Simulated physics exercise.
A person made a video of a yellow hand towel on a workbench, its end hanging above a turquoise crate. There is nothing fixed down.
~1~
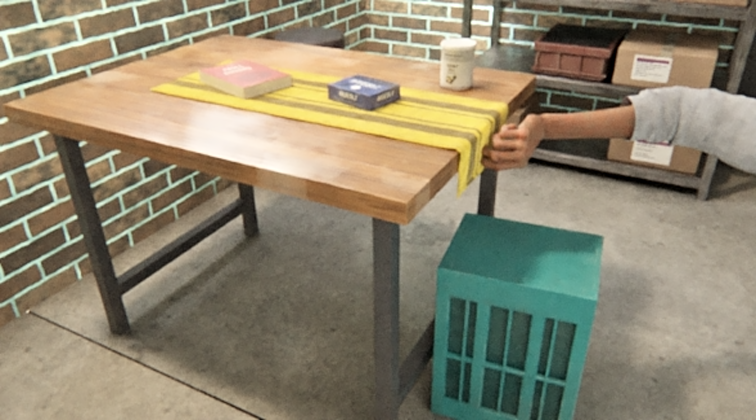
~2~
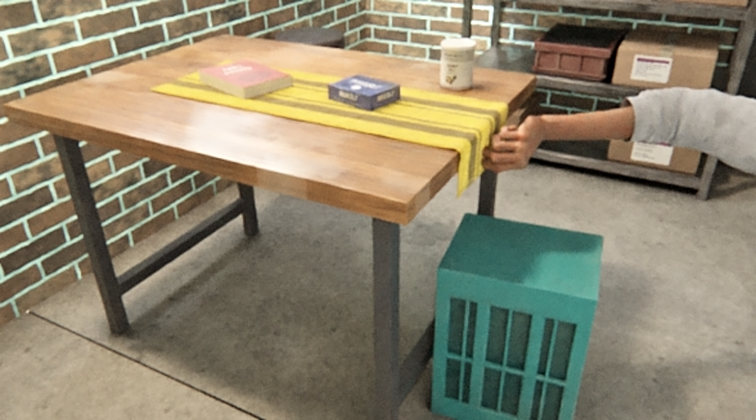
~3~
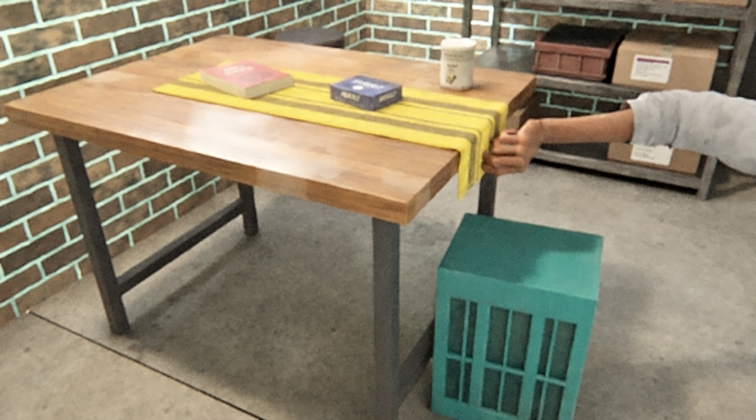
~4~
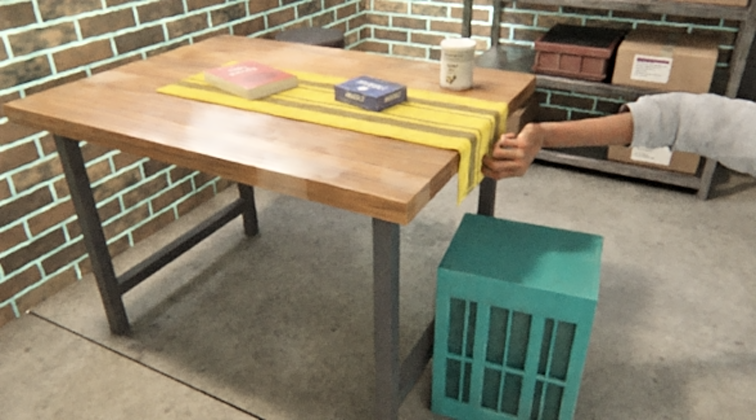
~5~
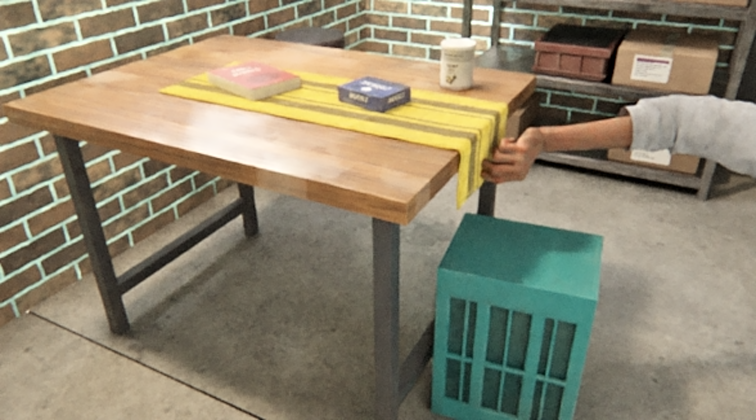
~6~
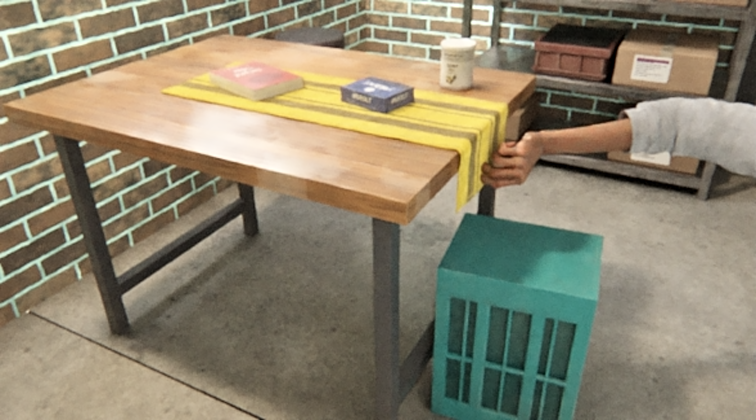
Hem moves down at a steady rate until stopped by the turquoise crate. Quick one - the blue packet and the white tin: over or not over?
Blue packet: Not over; white tin: Not over.
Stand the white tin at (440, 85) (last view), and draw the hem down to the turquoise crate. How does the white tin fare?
In that case it is carried off.
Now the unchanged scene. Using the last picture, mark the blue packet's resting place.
It finishes at pixel (433, 103).
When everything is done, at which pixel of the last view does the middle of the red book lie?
In the last view, roughly at (303, 88).
Then, 0.36 s past the final frame, hem going down; packet carried along near (400, 98); tin still.
Then, 0.80 s past the final frame, hem on the crate; packet carried along near (429, 103); tin still.
When it is over, hem on the crate; packet carried along near (433, 103); tin still. The blue packet stays on the table and the white tin remains up there.
